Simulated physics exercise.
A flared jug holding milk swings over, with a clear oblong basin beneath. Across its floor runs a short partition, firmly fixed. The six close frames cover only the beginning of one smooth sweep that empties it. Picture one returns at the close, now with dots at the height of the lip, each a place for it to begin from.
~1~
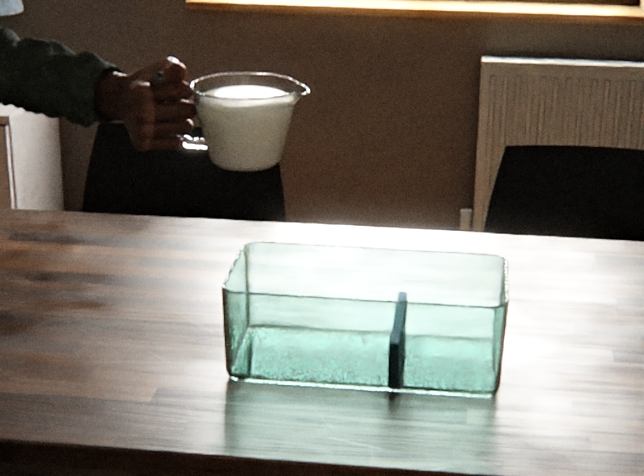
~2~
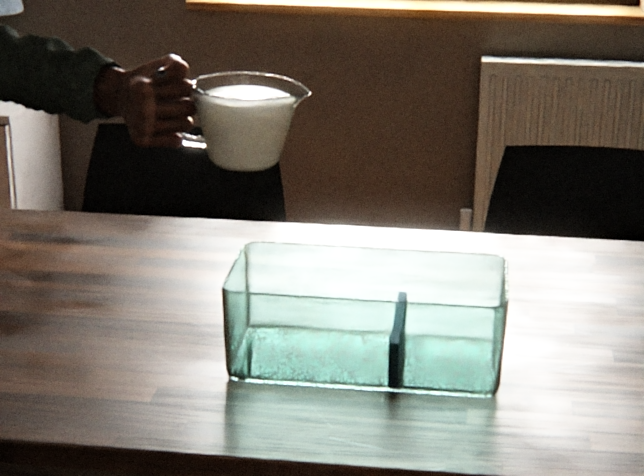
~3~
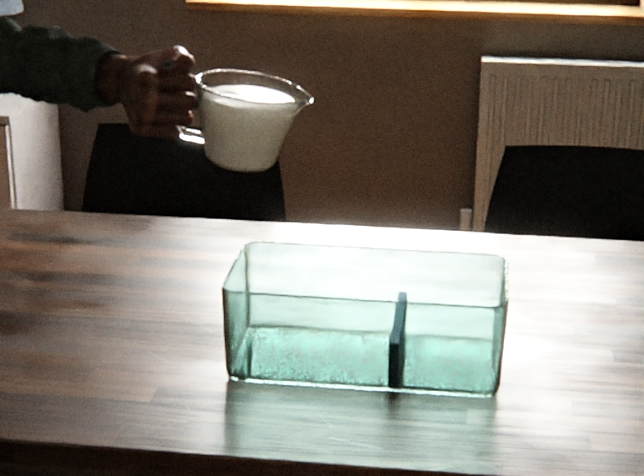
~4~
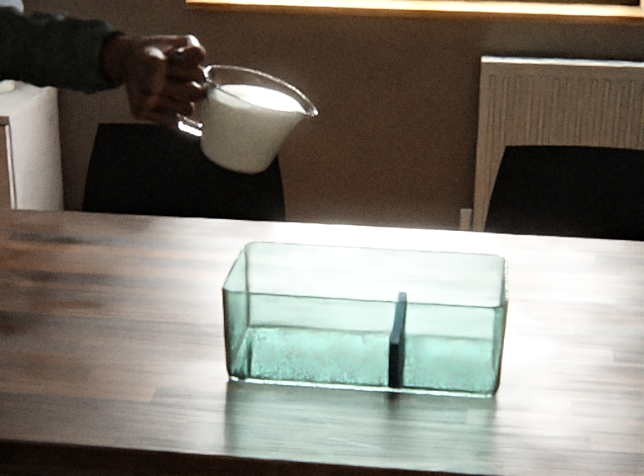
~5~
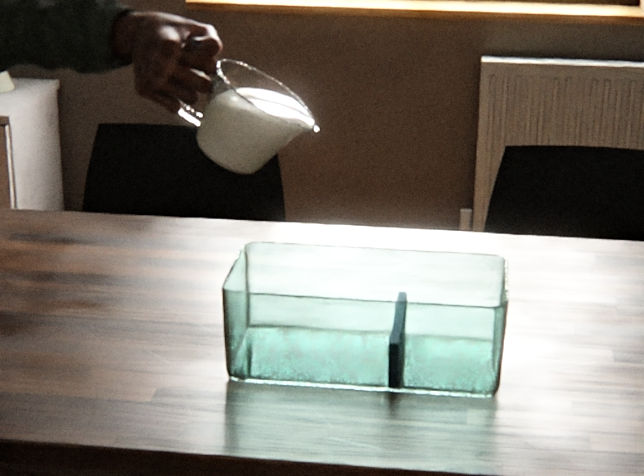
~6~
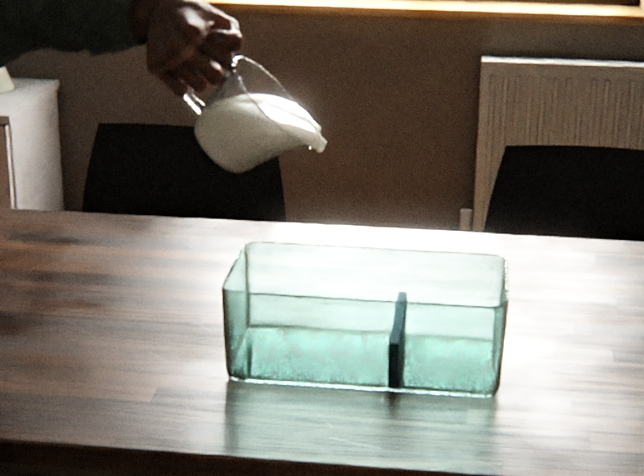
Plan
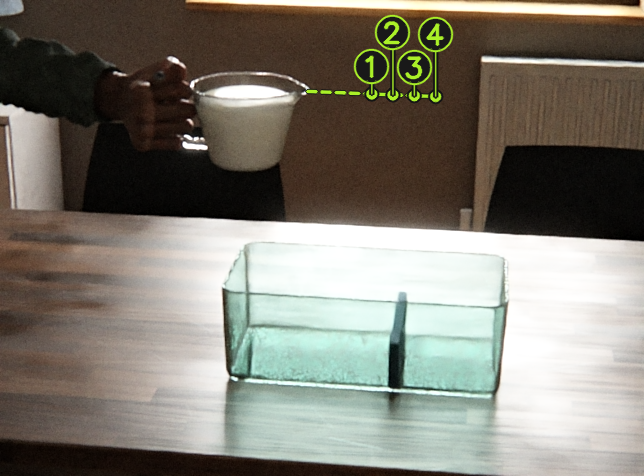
A hand tilting a clear glass jug of milk rightward above a divided glass basin, milk reaching and just passing the lip.
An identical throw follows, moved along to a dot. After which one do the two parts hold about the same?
Go for 1.
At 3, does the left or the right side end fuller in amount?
The right one.
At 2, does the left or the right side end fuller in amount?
The right side.
In lime, 1 at (371, 94); 2 at (392, 94); 3 at (414, 95); 4 at (435, 96).
For dot 1, about 53 % ends left of the wall and 40 % right of it; 8 % is lost outside.
For dot 2, about 26 % ends left of the wall and 63 % right of it; 11 % is lost outside.
For dot 3, about 11 % ends left of the wall and 77 % right of it; 11 % is lost outside.
For dot 4, about 12 % ends left of the wall and 81 % right of it; 7 % is lost outside.
